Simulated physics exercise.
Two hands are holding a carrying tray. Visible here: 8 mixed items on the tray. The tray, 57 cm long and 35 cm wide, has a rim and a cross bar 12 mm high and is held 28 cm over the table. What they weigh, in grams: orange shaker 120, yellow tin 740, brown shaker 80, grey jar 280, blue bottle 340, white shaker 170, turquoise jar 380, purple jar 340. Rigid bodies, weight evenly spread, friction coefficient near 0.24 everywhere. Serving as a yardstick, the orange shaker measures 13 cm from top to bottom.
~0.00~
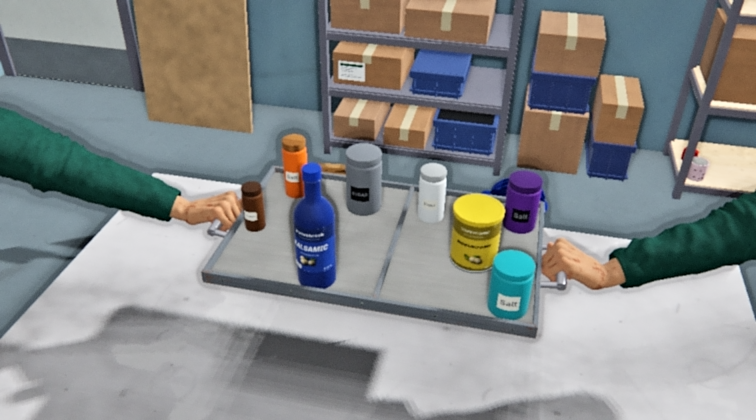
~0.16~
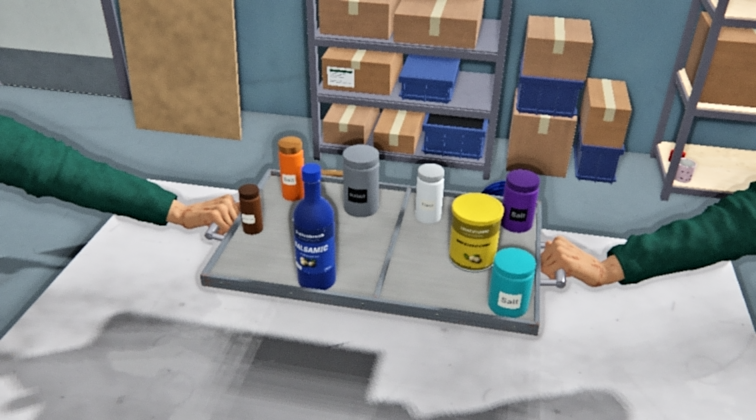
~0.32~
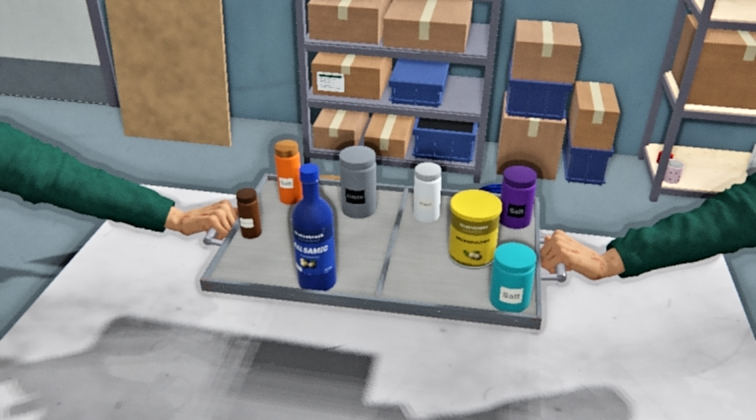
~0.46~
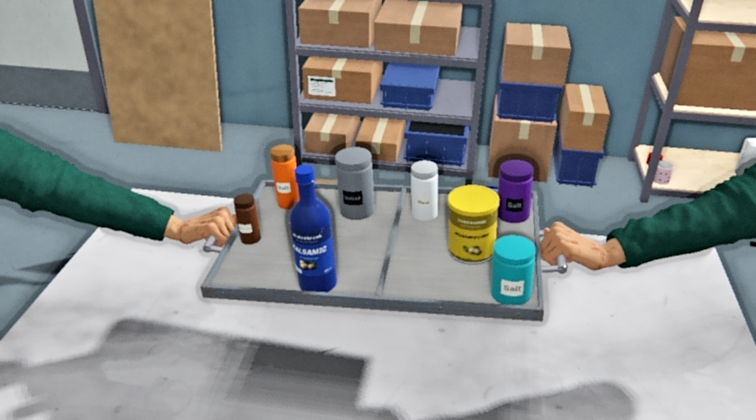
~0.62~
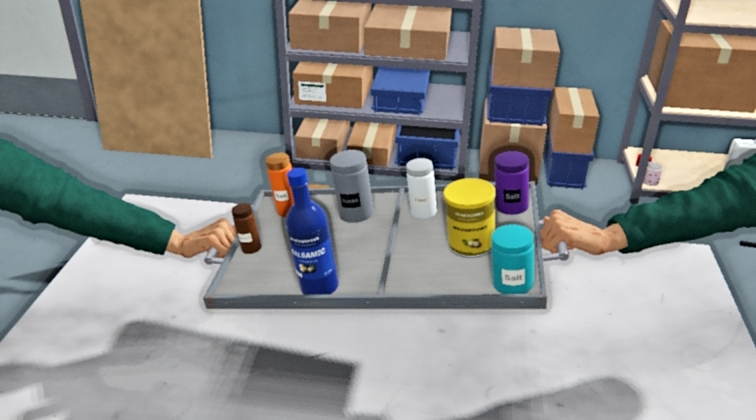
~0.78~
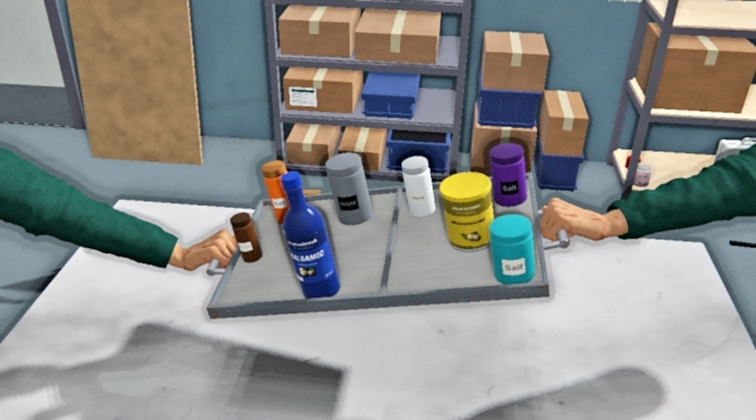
In a storeroom, two hands holding a tray of shakers, jars, a tin and a blue bottle, gradually tilting its left edge down.
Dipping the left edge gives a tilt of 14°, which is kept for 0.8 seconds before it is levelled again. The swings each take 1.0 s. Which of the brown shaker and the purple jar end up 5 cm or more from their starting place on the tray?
As I see it, the brown shaker stays in place. The purple jar moves away.
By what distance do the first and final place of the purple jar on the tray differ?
Net shift near 10 cm.
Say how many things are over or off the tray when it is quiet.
Altogether, 0.
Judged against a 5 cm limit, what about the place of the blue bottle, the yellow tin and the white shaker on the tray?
Here is how it goes: The blue bottle moves off; next, the yellow tin moves off; last, the white shaker remains near its start.
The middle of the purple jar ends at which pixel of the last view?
You'll find it at about (464, 193).
After 1.38 s, tilt 14°, left edge down.
After 1.78 s, tilt 14°, left edge down; purple jar slid 4 cm near (485, 173); yellow tin slid 4 cm; blue bottle slid 4 cm.
After 2.08 s, tilt 13°, left edge down; purple jar slid 7 cm near (470, 176); yellow tin slid 7 cm; blue bottle slid 6 cm.
After 2.28 s, tilt 10°, left edge down; purple jar slid 9 cm near (461, 181); yellow tin slid 9 cm; blue bottle slid 8 cm.
At rest (3.4 s), not toppled but over 5 cm from the start, yellow tin, grey jar, blue bottle, turquoise jar and purple jar; the other 3 in place, give or take 5 cm. In the last view, brown shaker near (241, 215), purple jar near (464, 193).
